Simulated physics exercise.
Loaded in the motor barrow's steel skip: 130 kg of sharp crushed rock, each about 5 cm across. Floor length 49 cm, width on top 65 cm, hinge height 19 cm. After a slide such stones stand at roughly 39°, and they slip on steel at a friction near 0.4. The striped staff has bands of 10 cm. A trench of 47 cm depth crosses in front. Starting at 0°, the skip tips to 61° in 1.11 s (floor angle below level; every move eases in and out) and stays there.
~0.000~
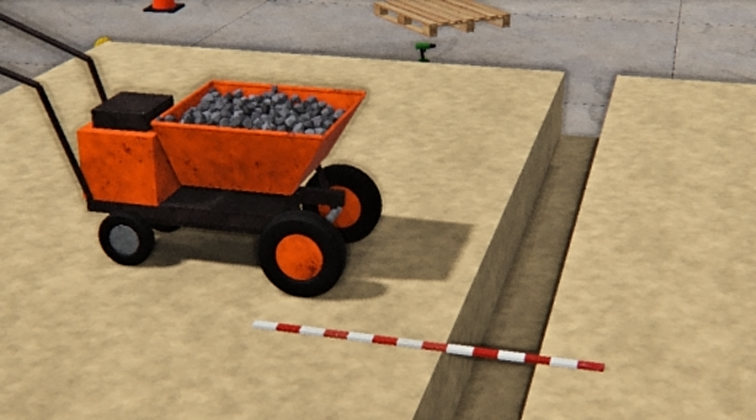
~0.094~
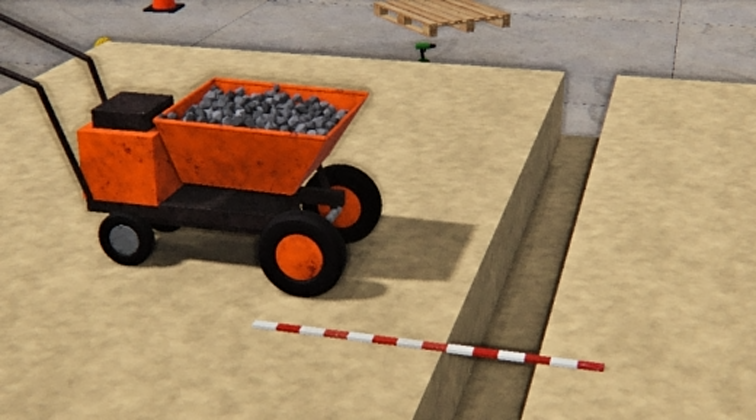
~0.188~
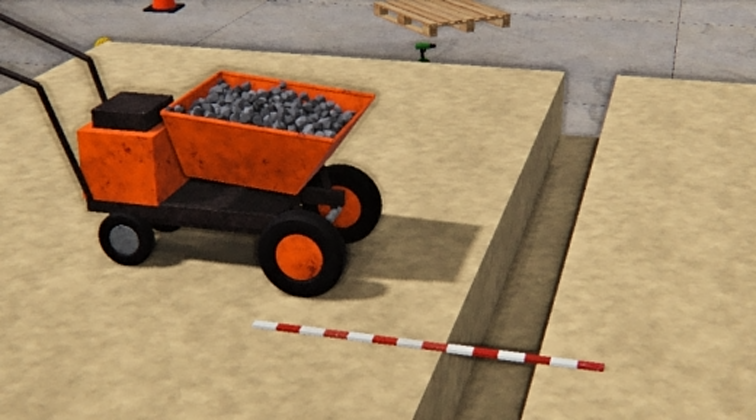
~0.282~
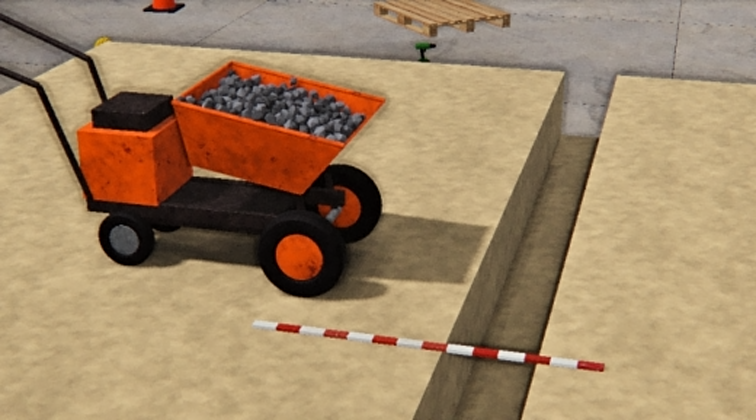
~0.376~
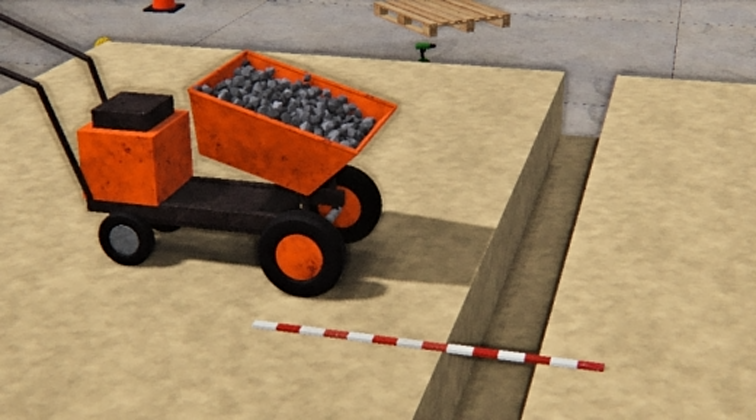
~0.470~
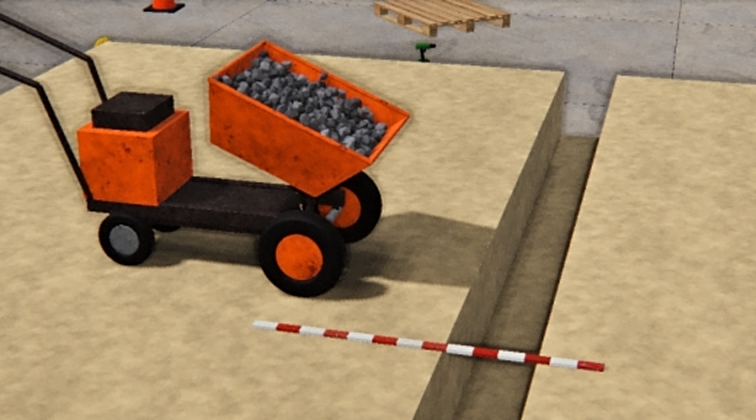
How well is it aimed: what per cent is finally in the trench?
Some 25 per cent of it.
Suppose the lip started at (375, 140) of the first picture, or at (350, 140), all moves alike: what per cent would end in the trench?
Near 30 per cent from the first place, 30 from the second.
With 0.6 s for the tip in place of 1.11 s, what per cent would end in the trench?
Then about 45 per cent.
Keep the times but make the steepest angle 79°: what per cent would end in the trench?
In that case some 85 per cent.
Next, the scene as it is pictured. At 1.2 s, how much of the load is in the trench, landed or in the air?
About 5 per cent by then.
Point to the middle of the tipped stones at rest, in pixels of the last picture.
Their middle is at about (514, 374).
After 0.8 s the floor is at 51°; 100 % in the skip; the foremost stones are at (412, 182).
After 1.2 s the floor is at 61°; 90 % in the skip, 5 % short of the trench, 4 % in the trench; the foremost stones are at (502, 333).
After 1.6 s the floor is at 61°; 76 % in the skip, 6 % short of the trench, 18 % in the trench; the foremost stones are at (549, 365).
After 3.5 s the floor is at 61°; 68 % in the skip, 6 % short of the trench, 25 % in the trench; the foremost stones are at (548, 375).
